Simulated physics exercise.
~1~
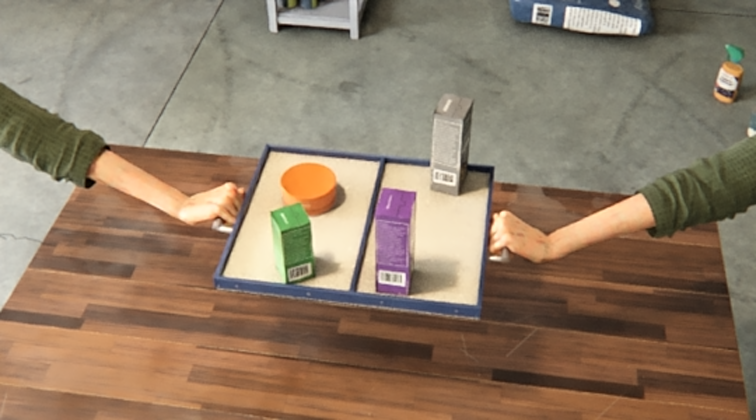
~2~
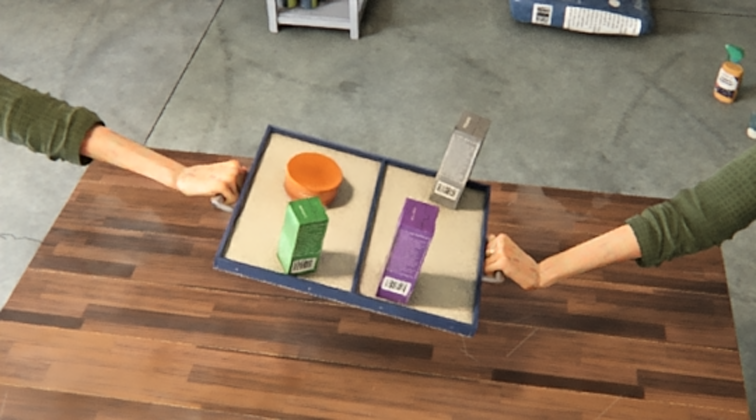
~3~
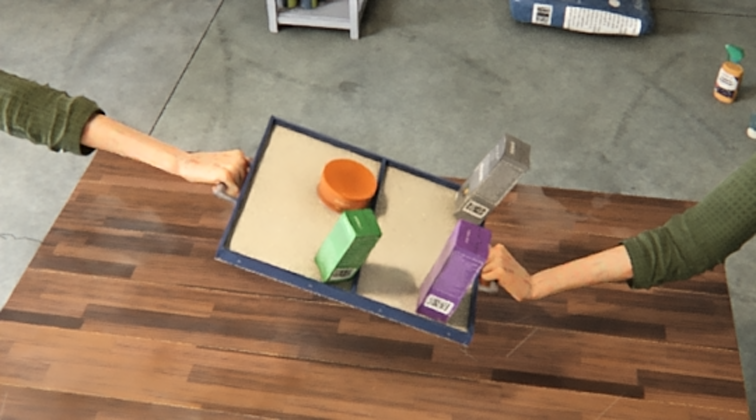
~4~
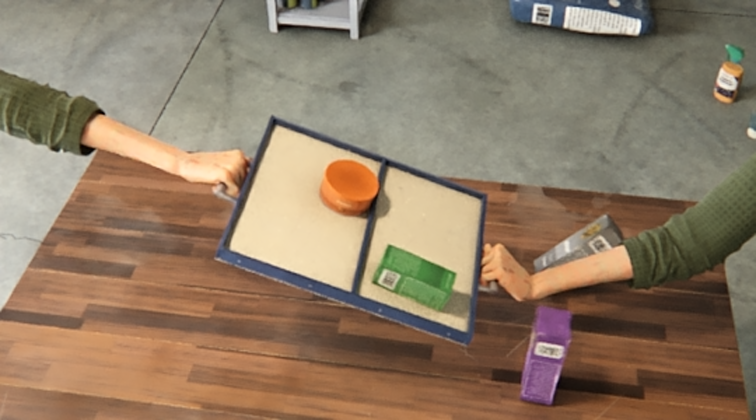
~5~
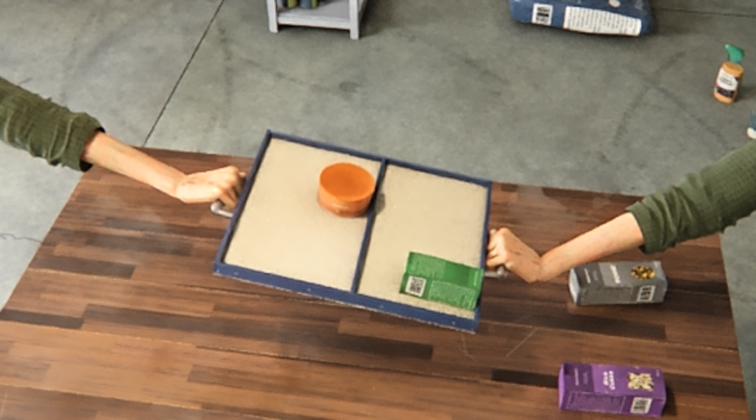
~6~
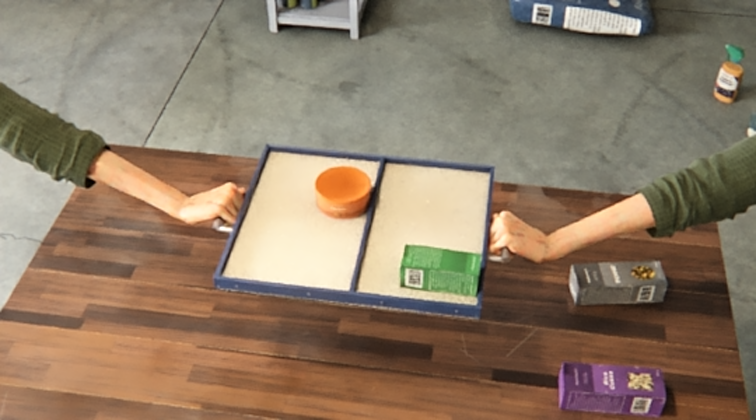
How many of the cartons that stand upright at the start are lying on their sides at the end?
All three cartons end up on their sides, with the green one still on the tray and the purple and grey ones on the table.
